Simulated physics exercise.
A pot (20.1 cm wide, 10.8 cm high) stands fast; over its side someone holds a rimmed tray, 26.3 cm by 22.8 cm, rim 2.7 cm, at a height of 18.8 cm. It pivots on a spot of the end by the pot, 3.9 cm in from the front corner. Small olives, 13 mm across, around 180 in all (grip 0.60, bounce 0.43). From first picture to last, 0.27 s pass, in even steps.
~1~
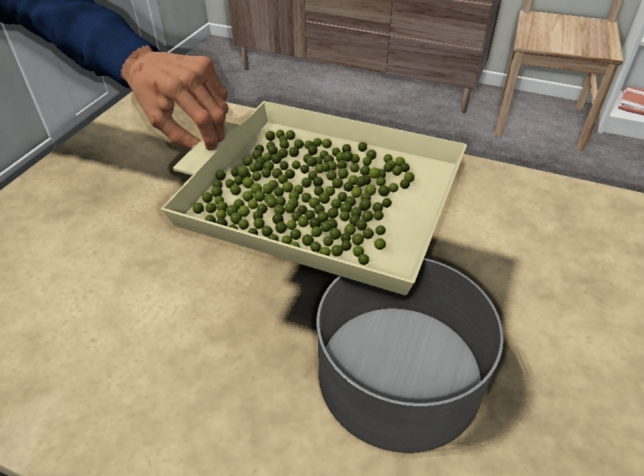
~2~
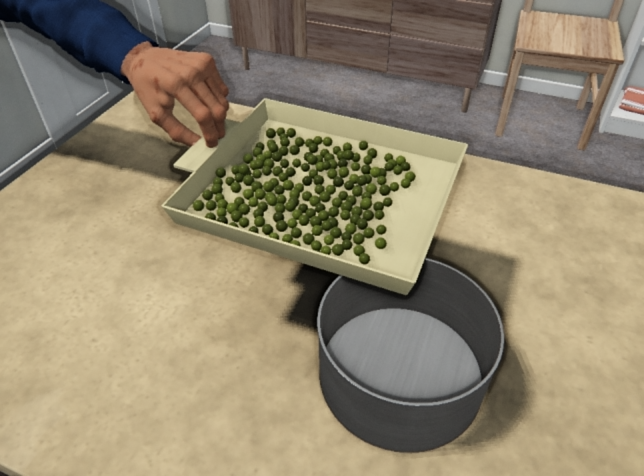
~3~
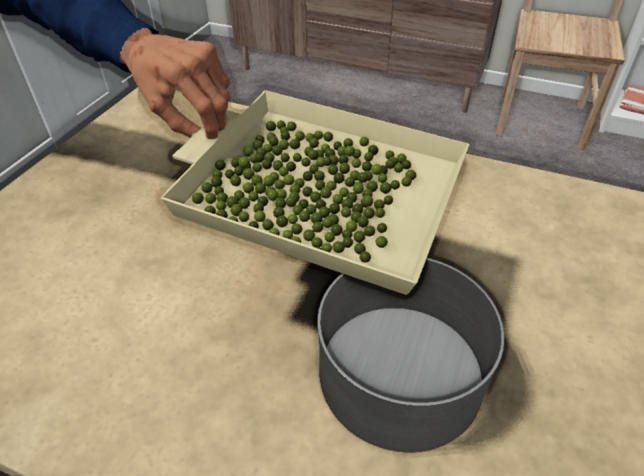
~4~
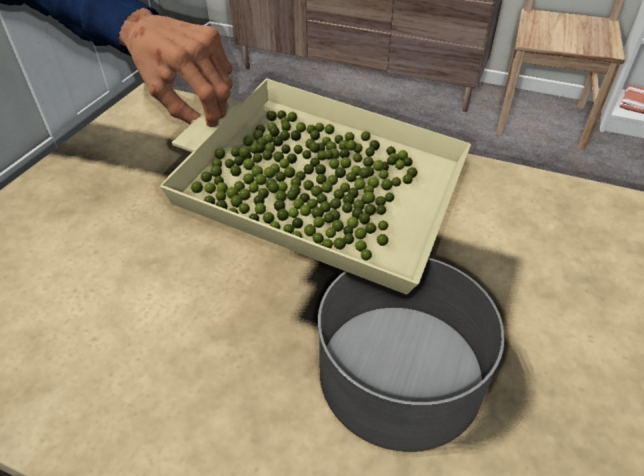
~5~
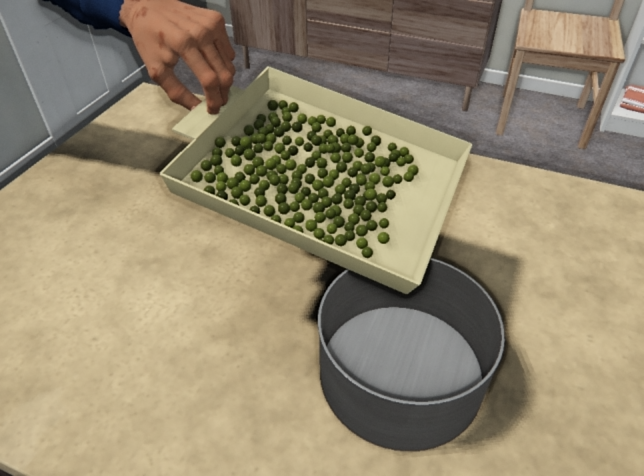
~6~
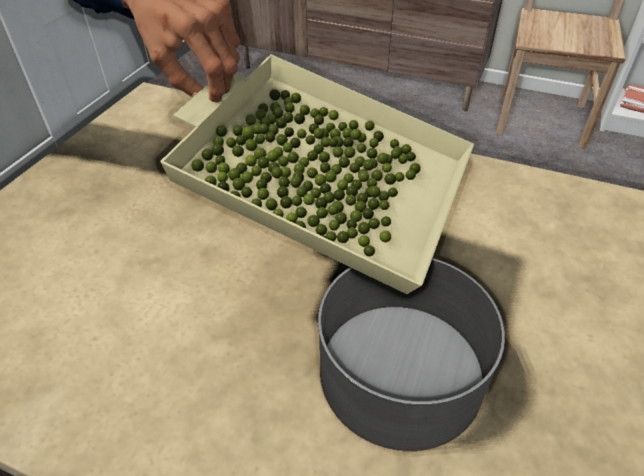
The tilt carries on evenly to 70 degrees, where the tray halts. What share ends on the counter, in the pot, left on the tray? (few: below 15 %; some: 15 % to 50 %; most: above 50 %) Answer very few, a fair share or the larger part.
On the counter: Very few; in the pot: Very few; left on the tray: The larger part.
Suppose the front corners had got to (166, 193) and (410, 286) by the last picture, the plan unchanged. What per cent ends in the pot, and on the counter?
Pot 0, counter 0.
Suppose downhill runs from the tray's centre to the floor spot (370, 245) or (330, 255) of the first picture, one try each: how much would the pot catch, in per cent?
About 5 and 5 per cent.
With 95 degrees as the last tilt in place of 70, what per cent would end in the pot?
It would be near 60 per cent.
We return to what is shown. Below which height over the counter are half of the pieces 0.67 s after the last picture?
Some 24 cm.
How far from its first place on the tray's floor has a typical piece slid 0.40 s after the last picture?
Some 8 cm.
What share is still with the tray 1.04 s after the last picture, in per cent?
Some 95 per cent of the load.
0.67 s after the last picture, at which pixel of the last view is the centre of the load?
Near (420, 183).
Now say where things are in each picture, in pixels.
The first picture shows tray tilt 0 degrees, front corners at (170, 206) and (409, 275); middle of the pieces at (299, 190); pot at (409, 321).
The second picture shows tray tilt 1 degrees, front corners at (171, 204) and (410, 275); middle of the pieces at (299, 188).
The third picture shows tray tilt 3 degrees, front corners at (170, 196) and (411, 276), lowest corner right front; middle of the pieces at (300, 183).
The fourth picture shows tray tilt 7 degrees, front corners at (169, 184) and (413, 276), lowest corner right front; middle of the pieces at (301, 176).
The fifth picture shows tray tilt 10 degrees, front corners at (170, 172) and (415, 276), lowest corner right front; middle of the pieces at (302, 169).
The sixth picture shows tray tilt 14 degrees, front corners at (171, 161) and (417, 277), lowest corner right front; middle of the pieces at (304, 162); pot at (410, 320).
Then, 0.40 s after the last picture, tilt 41 degrees; the tray holds 100 %, the pot 0 %.
Then, 0.67 s after the last picture, tilt 59 degrees; the tray holds 100 %, the pot 0 %.
Then, 1.04 s after the last picture, tilt 70 degrees; the tray holds 95 %, the pot 0 %.
In the end, counter 0 %, pot 0 %, tray 95 %.
